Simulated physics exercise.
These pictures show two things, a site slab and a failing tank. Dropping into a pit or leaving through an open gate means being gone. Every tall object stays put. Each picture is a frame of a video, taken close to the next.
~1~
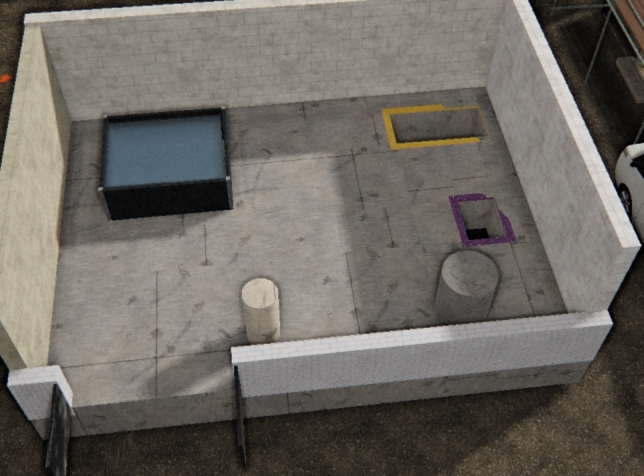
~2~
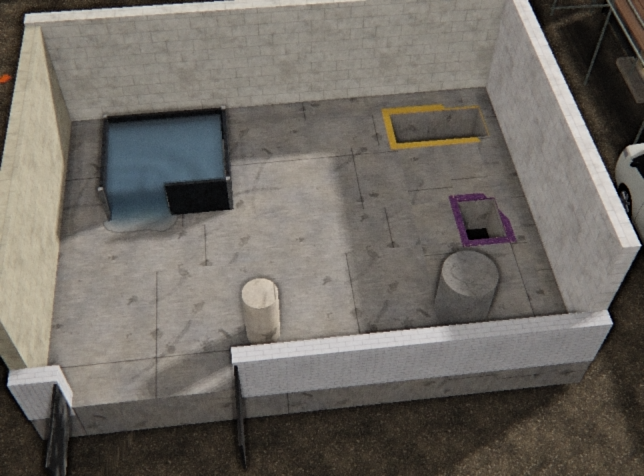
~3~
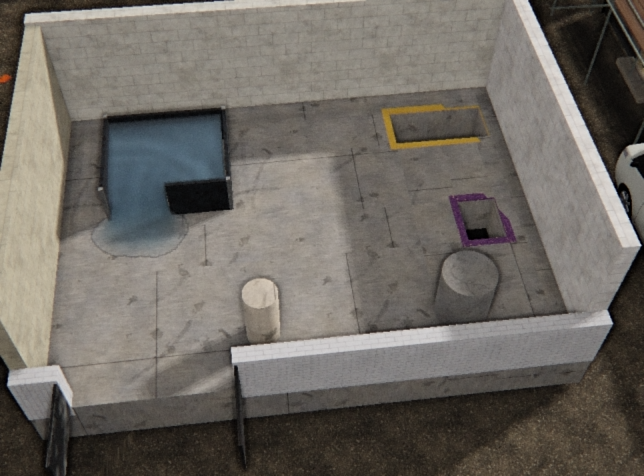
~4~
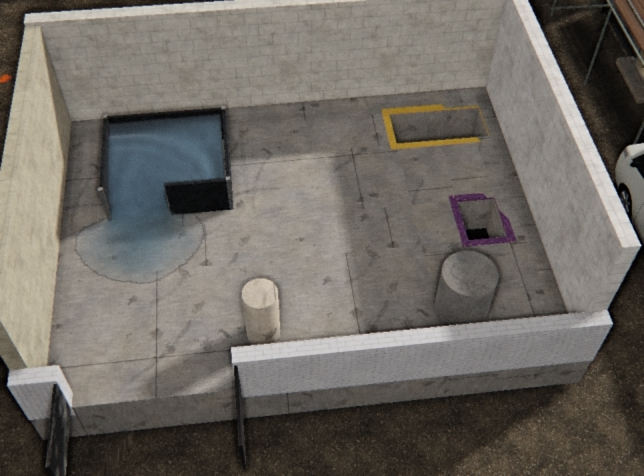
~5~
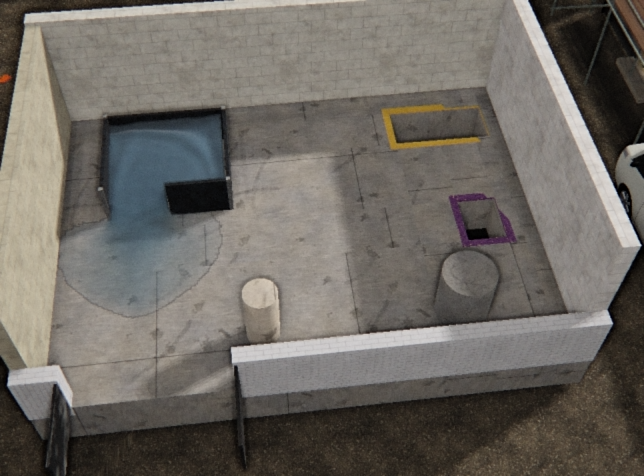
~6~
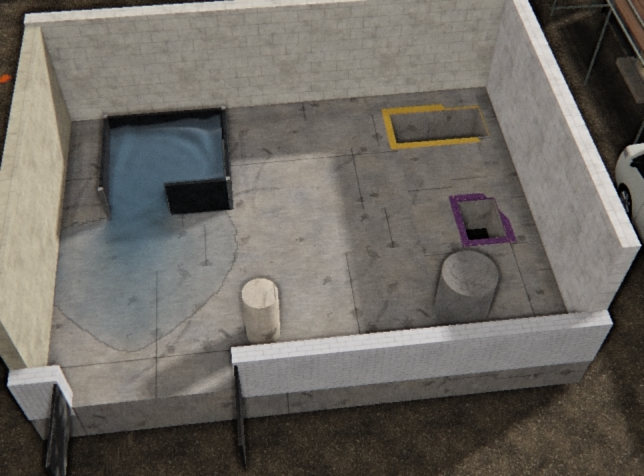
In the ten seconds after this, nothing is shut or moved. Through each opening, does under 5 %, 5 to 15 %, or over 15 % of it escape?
My prediction: The gate carries off upward of fifteen per cent, the purple pit carries off beneath five per cent, the yellow pit carries off beneath five per cent.
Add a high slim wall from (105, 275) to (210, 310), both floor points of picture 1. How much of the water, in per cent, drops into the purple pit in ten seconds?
The purple pit takes 10 per cent.
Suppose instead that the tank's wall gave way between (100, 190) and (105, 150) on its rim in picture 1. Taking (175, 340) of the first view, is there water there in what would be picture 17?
Result - sodden.
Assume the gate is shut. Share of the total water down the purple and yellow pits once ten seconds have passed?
In per cent: Purple 6, yellow 6.
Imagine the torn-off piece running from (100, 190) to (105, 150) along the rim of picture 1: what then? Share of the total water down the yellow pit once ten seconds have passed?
For yellow, it comes to 10 percent.
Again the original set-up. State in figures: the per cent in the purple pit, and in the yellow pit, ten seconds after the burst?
About 0 and 0 per cent.
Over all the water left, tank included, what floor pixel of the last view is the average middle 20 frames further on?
I would point to (157, 237).
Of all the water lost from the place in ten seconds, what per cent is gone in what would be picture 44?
It comes to around 80 per cent.
A moment on, water covers 25 % of the floor; the gate 3 %, the purple pit 0 %, the yellow pit 0 %.
Next, water covers 25 % of the floor; the gate 13 %, the purple pit 0 %, the yellow pit 0 %.
Then, water covers 30 % of the floor; the gate 31 %, the purple pit 0 %, the yellow pit 0 %.
Later, water covers 35 % of the floor; the gate 53 %, the purple pit 0 %, the yellow pit 0 %.
In the end, water covers 40 % of the floor; the gate 68 %, the purple pit 0 %, the yellow pit 0 %.
